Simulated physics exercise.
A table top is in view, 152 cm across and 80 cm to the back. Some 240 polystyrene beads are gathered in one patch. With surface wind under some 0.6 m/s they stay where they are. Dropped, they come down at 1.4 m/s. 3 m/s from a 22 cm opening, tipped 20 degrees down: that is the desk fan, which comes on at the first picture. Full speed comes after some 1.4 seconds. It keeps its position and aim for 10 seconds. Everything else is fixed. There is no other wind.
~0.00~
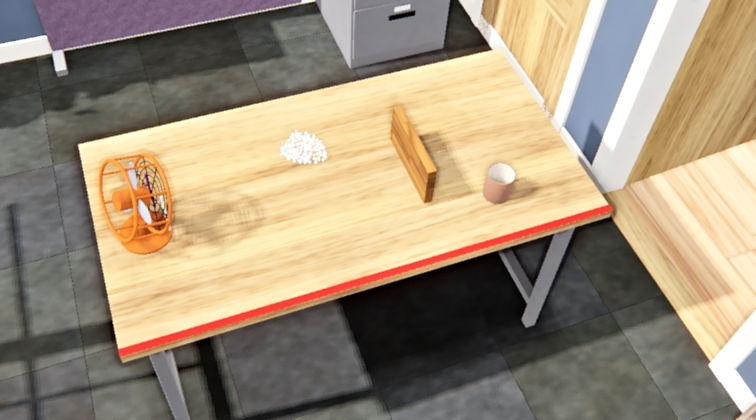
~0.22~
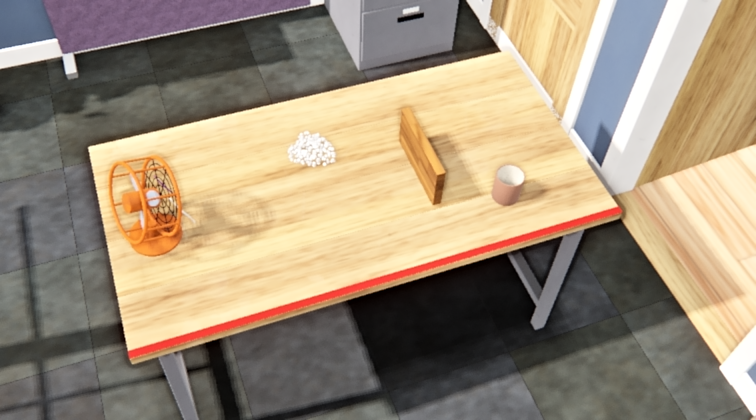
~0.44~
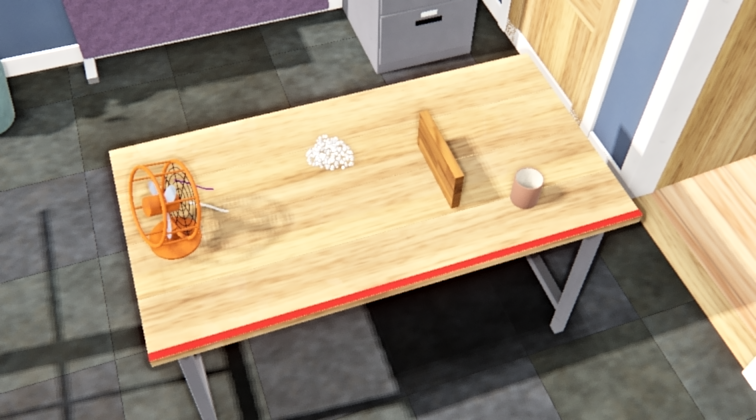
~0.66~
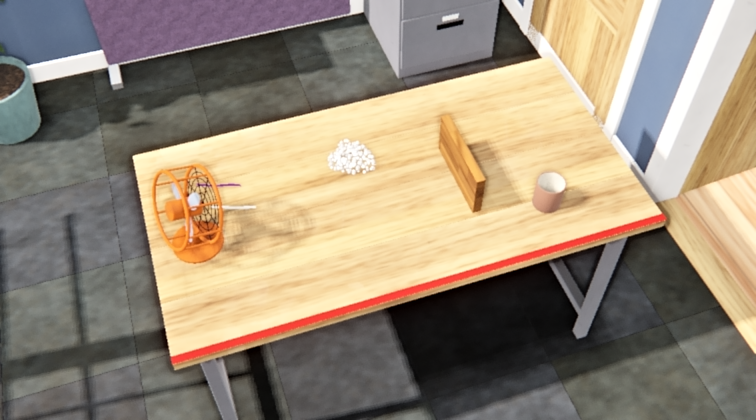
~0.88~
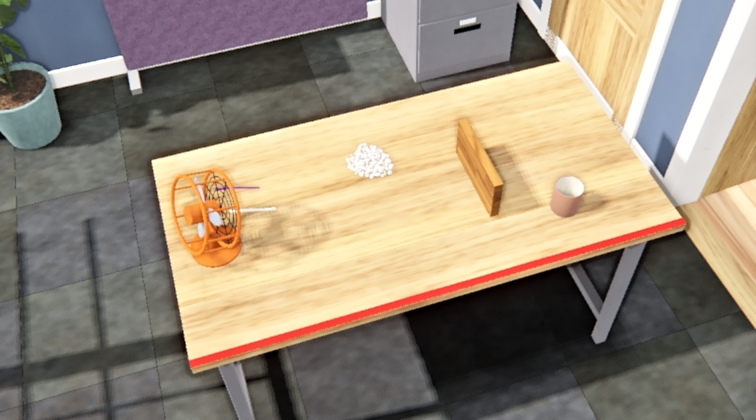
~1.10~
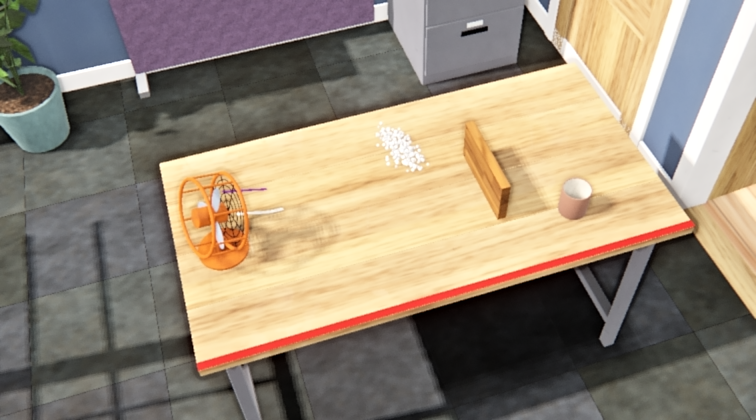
The clip opens on a wooden table with an orange desk fan at left, a small heap of white beads, an upright board and a mug. The view drifts so the table shifts rightward while the beads lie still, then the heap loosens and spreads slightly toward the board.
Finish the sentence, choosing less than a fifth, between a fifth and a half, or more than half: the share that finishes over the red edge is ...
The share that finishes over the red edge is less than a fifth.
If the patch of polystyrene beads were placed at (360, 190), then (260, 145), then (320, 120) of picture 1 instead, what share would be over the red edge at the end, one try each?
Roughly 100 %, then 0 %, then 0 %.
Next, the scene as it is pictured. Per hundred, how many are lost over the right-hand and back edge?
15 % right-hand, 70 % back.
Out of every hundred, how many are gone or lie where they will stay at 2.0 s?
The share is about 90 %.
After 2.0 s, 11 % are on the move or not yet settled, 0 % are over the red edge.
After 3.2 s, 3 % are on the move or not yet settled, 0 % are over the red edge.
After 5.5 s, 3 % are on the move or not yet settled, 0 % are over the red edge.
After 10.0 s, at the end, 0 % are over the red edge.
